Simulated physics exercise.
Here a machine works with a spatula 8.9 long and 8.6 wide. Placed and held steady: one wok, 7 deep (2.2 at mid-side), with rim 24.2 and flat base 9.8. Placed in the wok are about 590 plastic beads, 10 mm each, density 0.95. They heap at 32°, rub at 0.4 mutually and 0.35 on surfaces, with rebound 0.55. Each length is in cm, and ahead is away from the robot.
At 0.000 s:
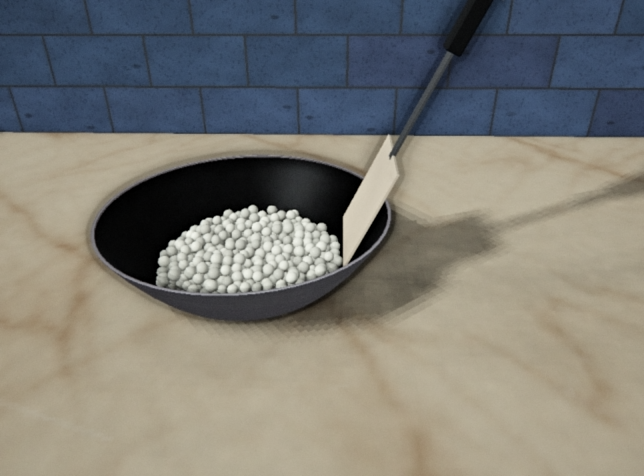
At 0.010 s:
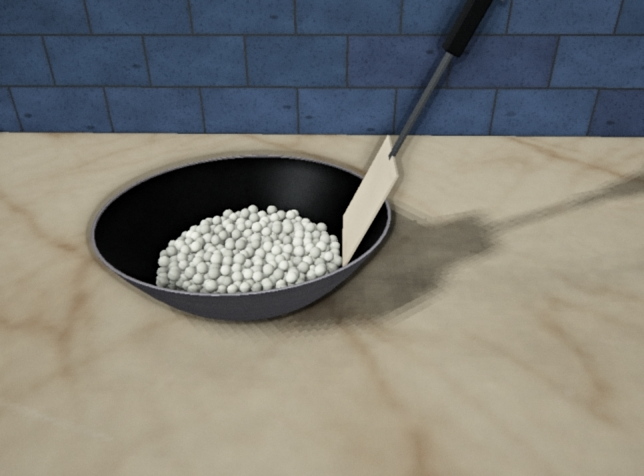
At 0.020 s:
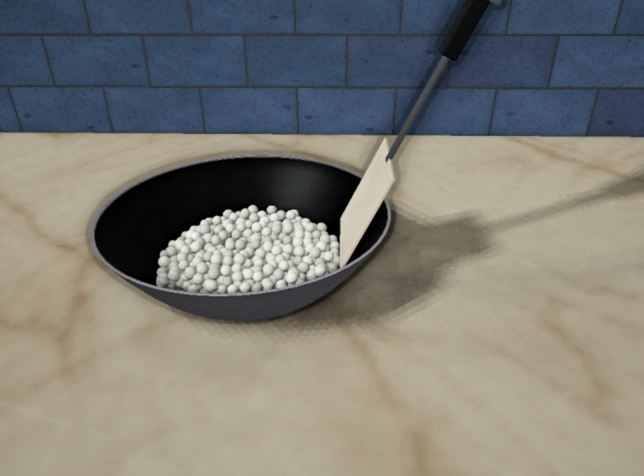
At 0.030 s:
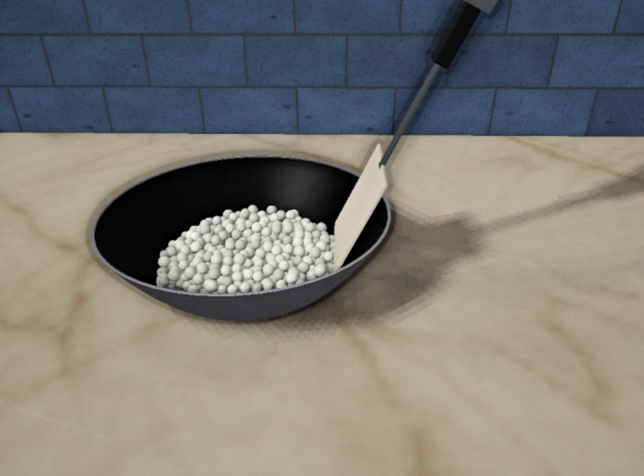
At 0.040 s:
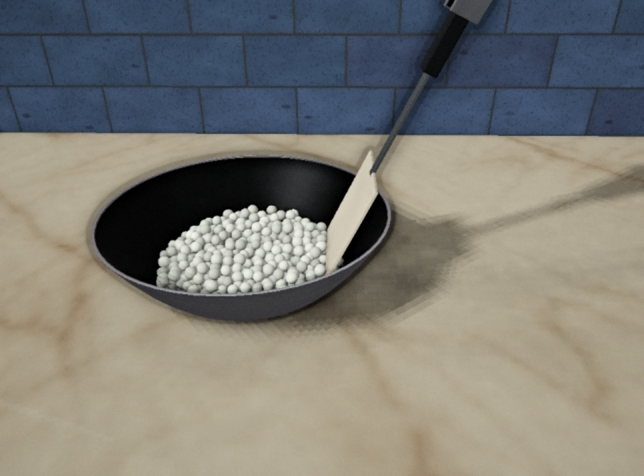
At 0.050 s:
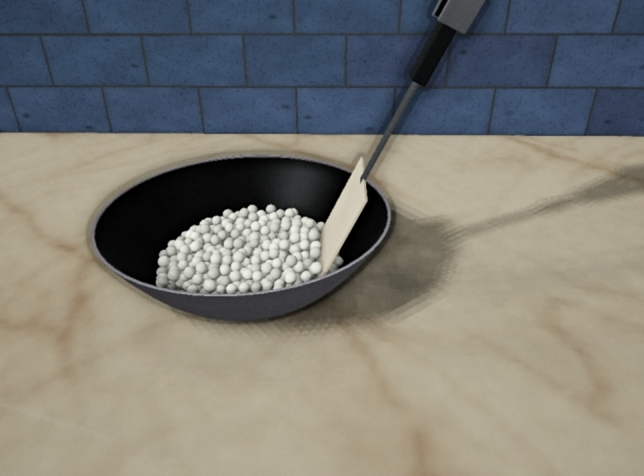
A pale, veined marble countertop runs up to a blue brick-tiled wall, seen from slightly above by a still camera. A dark wok sits left of centre holding a heap of small white beads, with a cream-coloured spatula on a grey shaft and black handle leaning in at its right side. The spatula slides slowly a short way left and slightly down against the beads' right edge, while the heap barely changes.
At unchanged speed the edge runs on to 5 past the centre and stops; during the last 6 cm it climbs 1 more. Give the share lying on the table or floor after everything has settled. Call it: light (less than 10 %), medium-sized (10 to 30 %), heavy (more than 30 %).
It comes out light.
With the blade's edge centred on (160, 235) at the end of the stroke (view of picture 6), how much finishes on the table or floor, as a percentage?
Roughly 40 per cent, I'd say.
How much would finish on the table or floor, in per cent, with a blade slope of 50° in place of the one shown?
Estimate for that slope: Some 0 per cent.
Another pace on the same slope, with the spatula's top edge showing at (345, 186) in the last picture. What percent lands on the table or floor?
Share: Roughly 25 %.
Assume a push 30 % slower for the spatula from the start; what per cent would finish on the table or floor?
Roughly 0 in a hundred.
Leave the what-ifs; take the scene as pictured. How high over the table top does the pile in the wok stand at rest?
It reaches about 7.5 cm.
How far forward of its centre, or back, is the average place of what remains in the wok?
4.0 cm ahead.
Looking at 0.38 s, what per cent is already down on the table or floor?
5 %.
After 0.10 s, sloping 65°, highest piece 8 above the table; 588 in the wok.
After 0.15 s, sloping 65°, highest piece 10 above the table; 587 in the wok, 1 on the blade or in flight.
After 0.38 s, sloping 65°, highest piece 8 above the table; 552 in the wok, 18 on the table or floor, 18 on the blade or in flight.
After 1.43 s, sloping 65°, highest piece 7 above the table; 550 in the wok, 38 on the table or floor.
At rest, 550 in the wok, 38 on the table or floor. That is 6 % on the table or floor.
